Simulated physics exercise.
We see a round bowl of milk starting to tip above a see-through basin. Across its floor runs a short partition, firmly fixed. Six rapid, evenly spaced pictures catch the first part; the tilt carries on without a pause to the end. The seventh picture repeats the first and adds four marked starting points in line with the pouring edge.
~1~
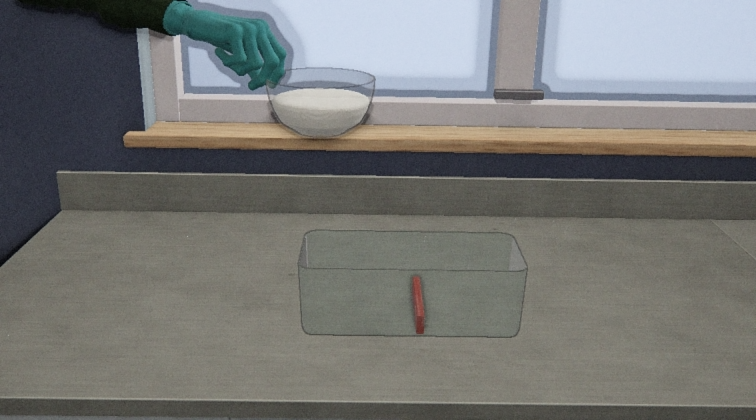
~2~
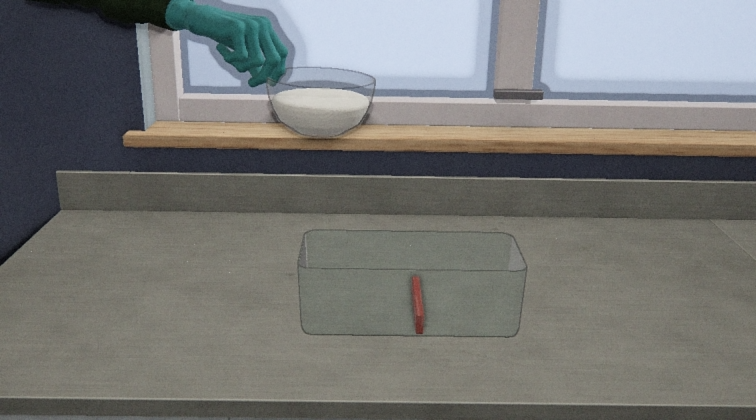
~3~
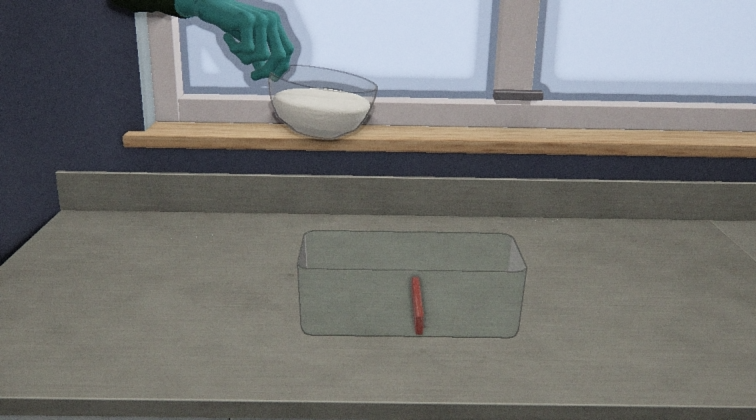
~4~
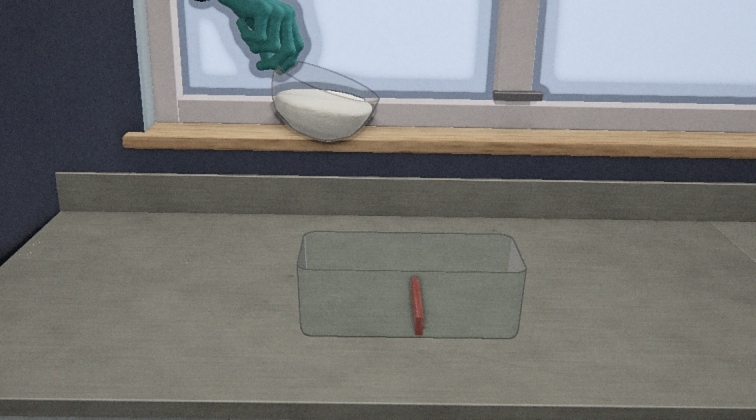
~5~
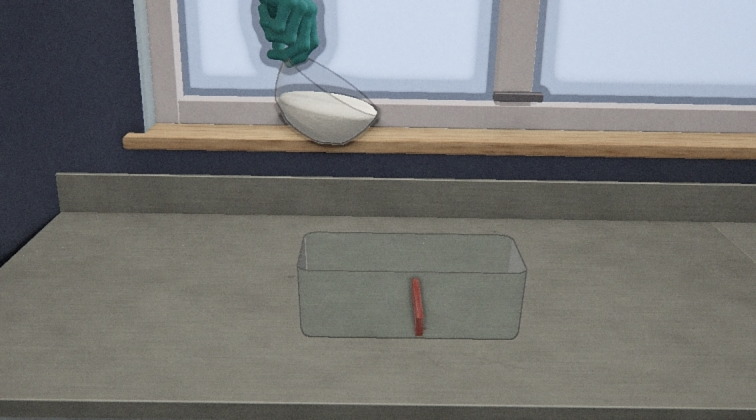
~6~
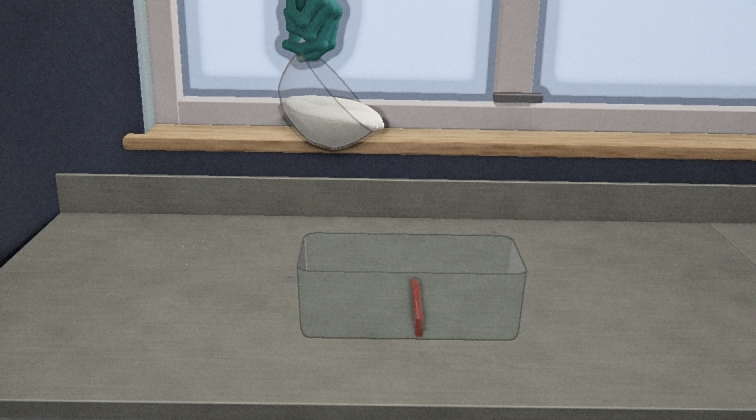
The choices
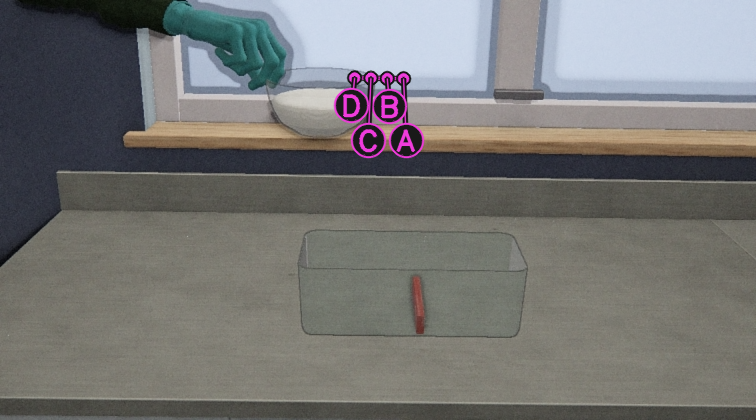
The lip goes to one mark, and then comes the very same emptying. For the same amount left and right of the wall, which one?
Choose B.
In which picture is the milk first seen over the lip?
In picture 6.
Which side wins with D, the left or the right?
The left side.
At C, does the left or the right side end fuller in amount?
More ends on the left.
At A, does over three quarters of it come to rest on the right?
No, it does not.
In magenta, A at (403, 78); B at (387, 78); C at (370, 78); D at (354, 77).
If A is chosen, about 37 % ends left of the wall and 58 % right of it; 5 % is lost outside.
If B is chosen, about 49 % ends left of the wall and 46 % right of it; 5 % is lost outside.
If C is chosen, about 62 % ends left of the wall and 28 % right of it; 9 % is lost outside.
If D is chosen, about 76 % ends left of the wall and 16 % right of it; 8 % is lost outside.
